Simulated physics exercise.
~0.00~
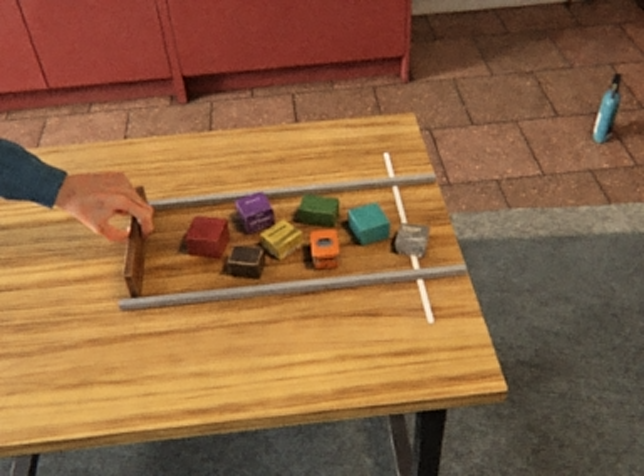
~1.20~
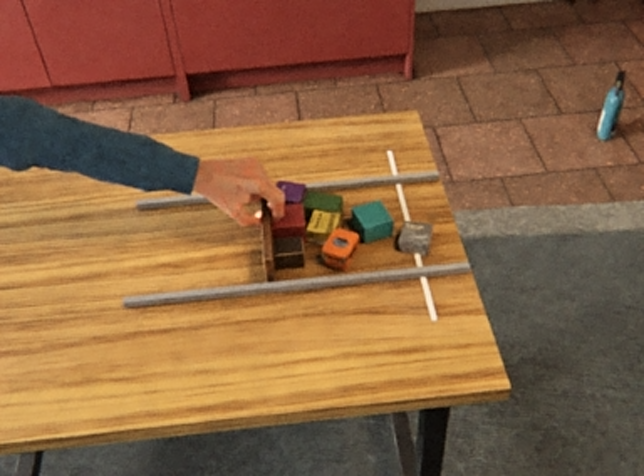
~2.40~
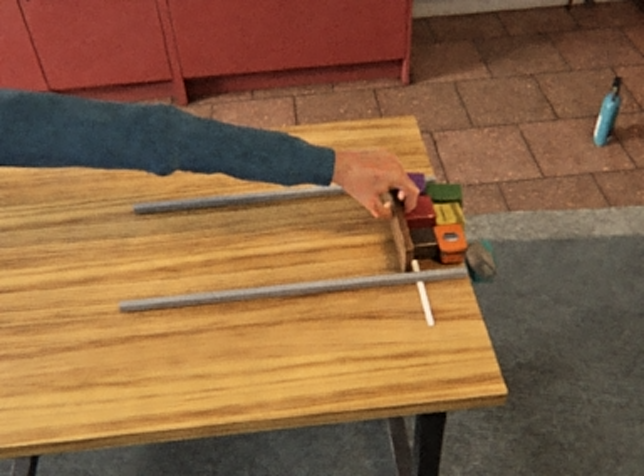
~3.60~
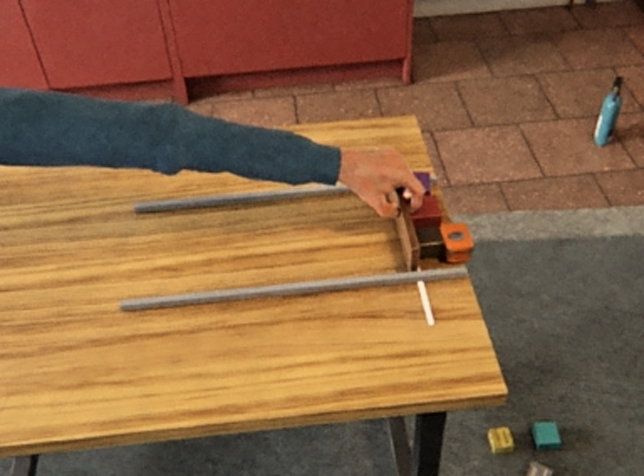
A hand slides a board right along the table, pushing small blocks until several fall off.
